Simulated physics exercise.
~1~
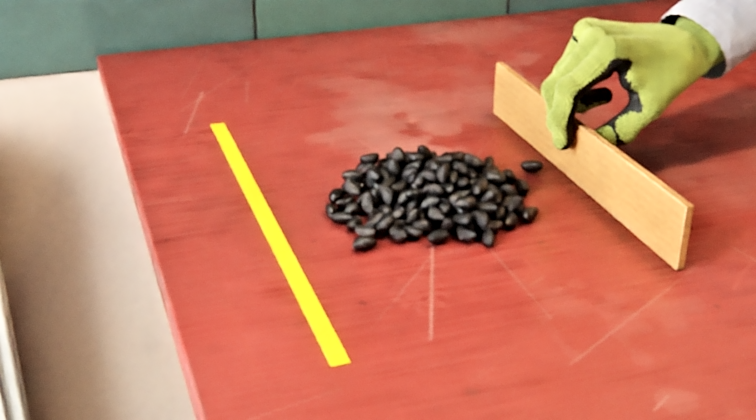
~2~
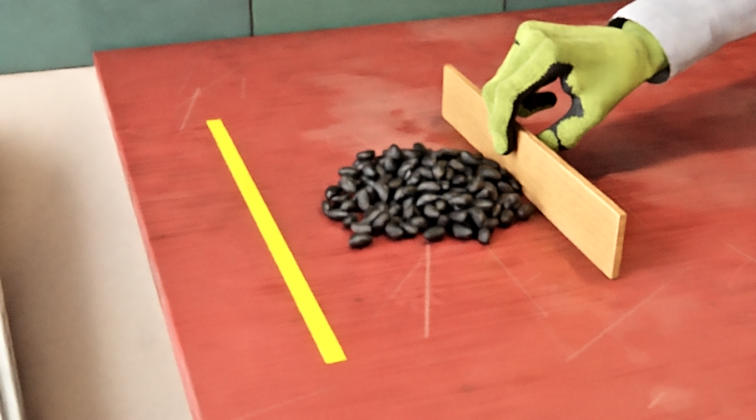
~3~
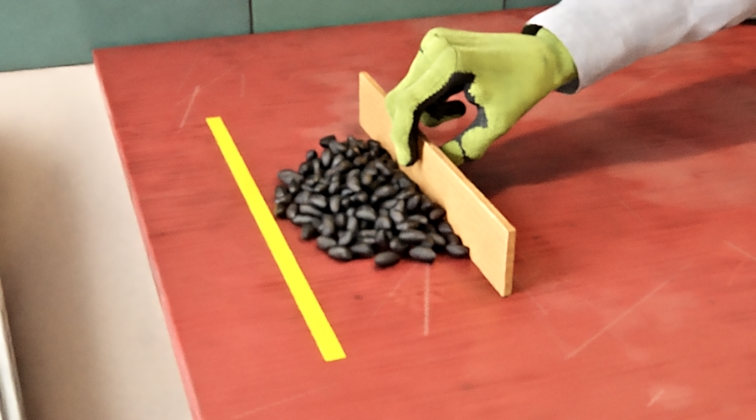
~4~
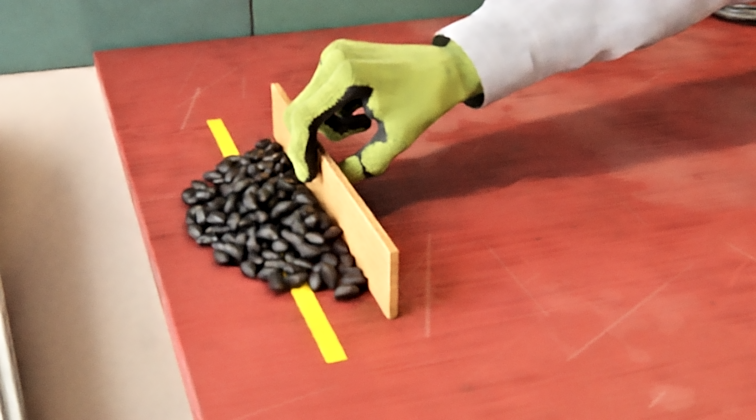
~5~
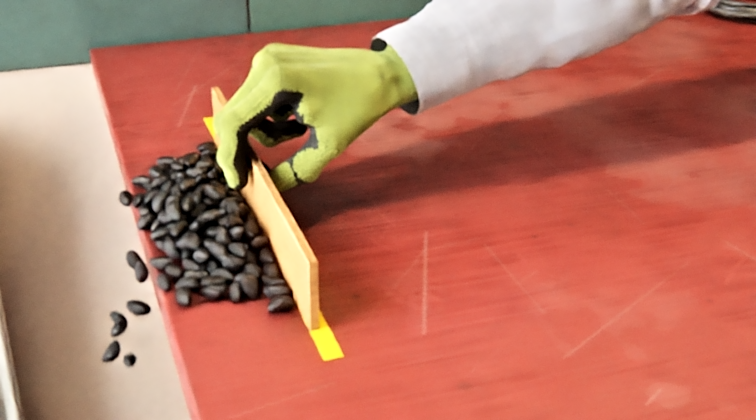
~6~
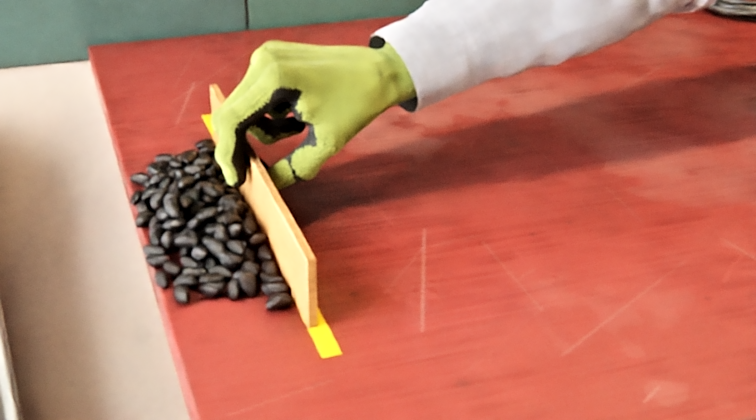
Gloved hand pushing a heap of black beans left across a red table with a wooden strip, spilling a few over the edge, stopping at yellow tape.
